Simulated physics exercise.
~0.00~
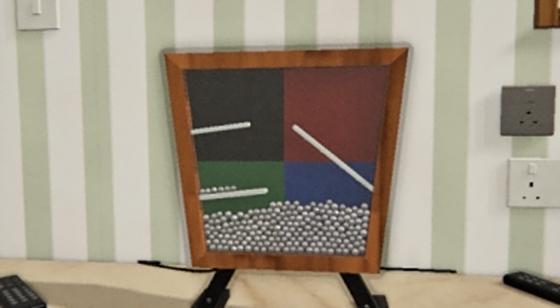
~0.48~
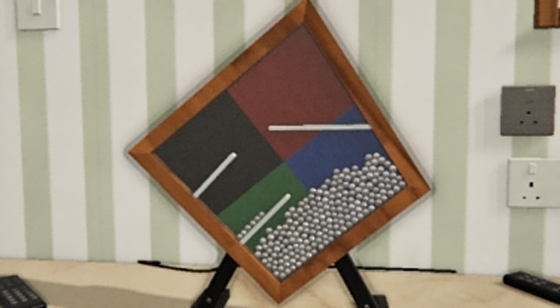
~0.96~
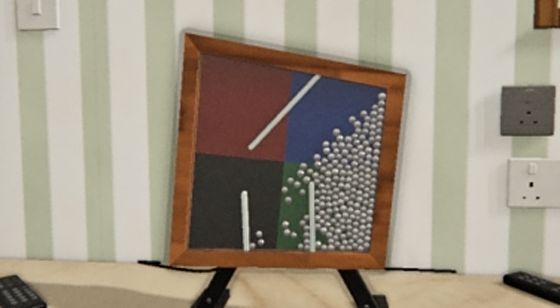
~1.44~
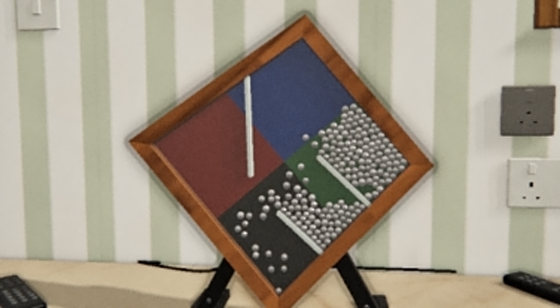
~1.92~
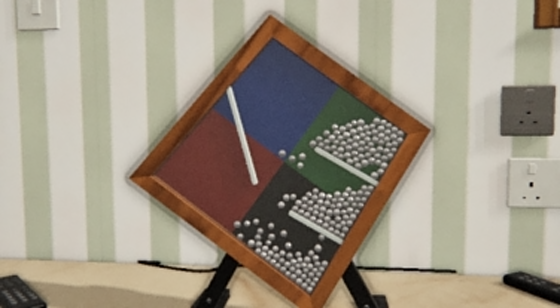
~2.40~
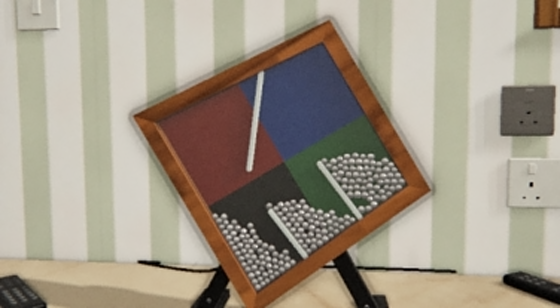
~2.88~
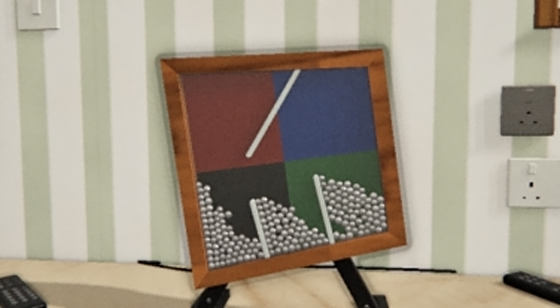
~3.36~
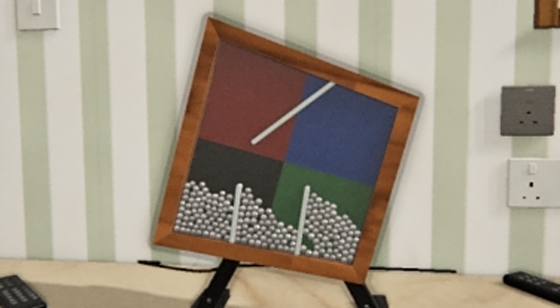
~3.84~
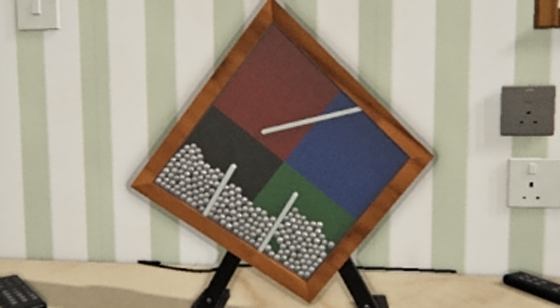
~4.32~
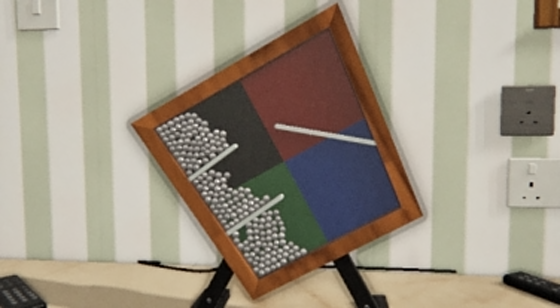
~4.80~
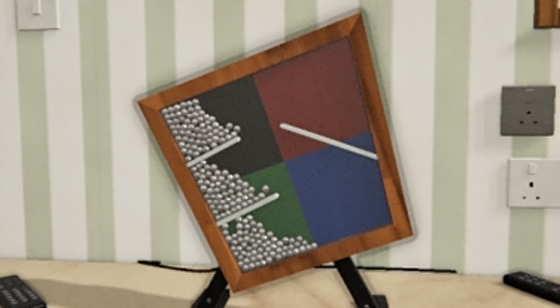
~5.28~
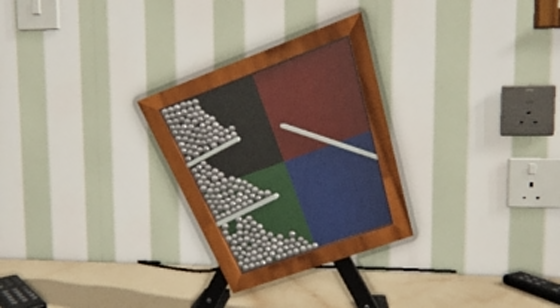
Wooden-framed case of steel balls turning anticlockwise on a stand, then swinging partway back, balls settling in green and black quarters.
